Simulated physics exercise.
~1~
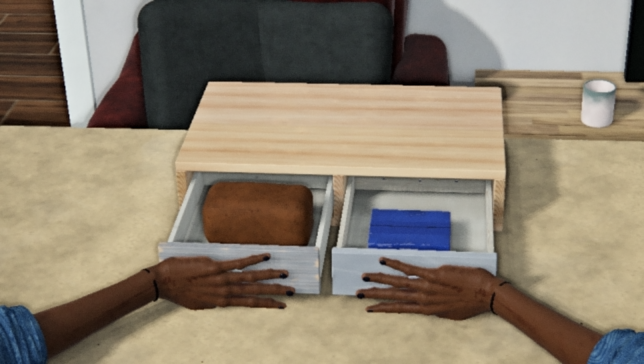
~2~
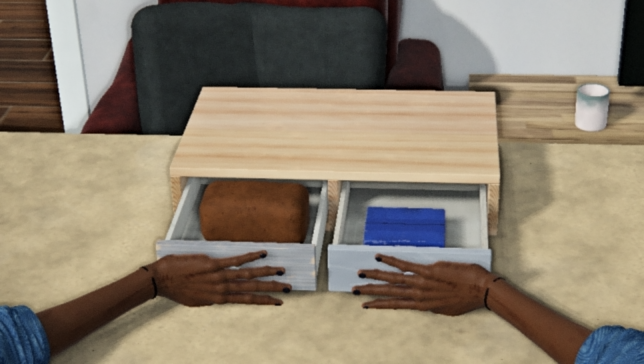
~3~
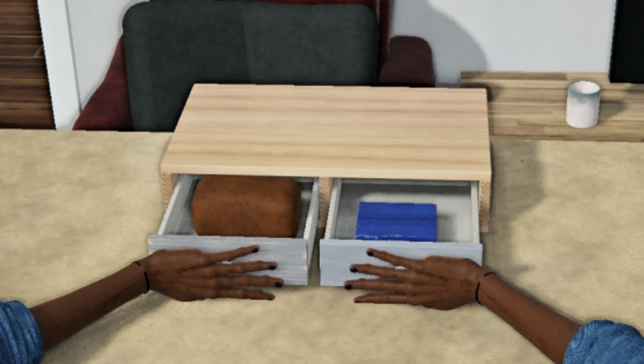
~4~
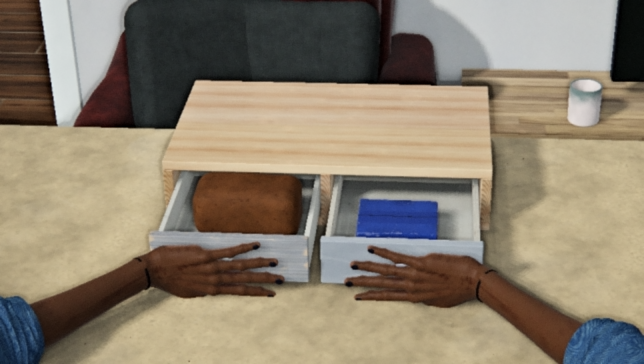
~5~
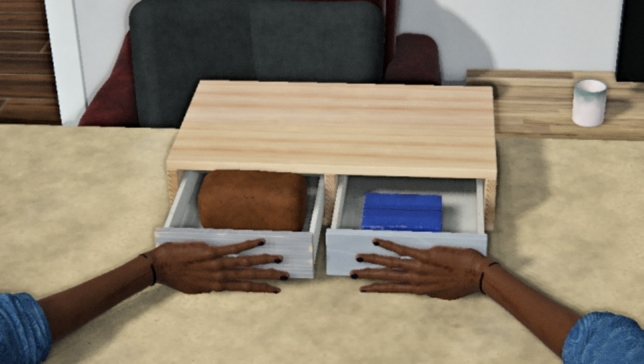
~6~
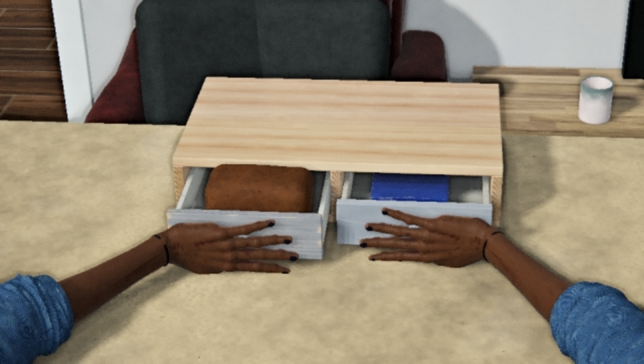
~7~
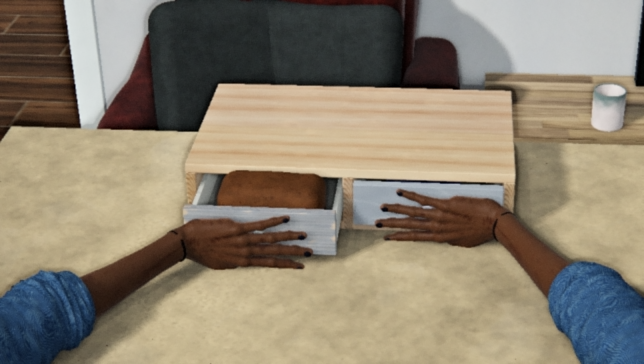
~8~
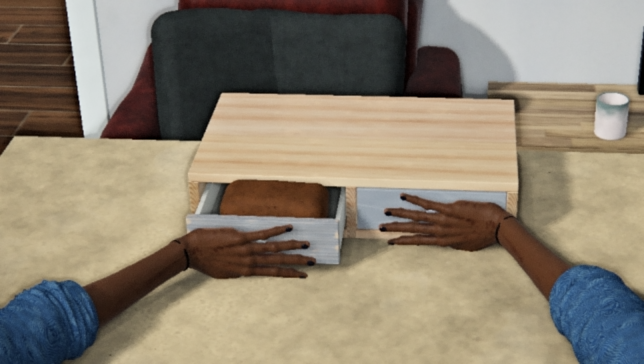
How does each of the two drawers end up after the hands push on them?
The left drawer gets stuck partway and stays ajar with the brown loaf still visible, while the right drawer closes fully over the blue box.
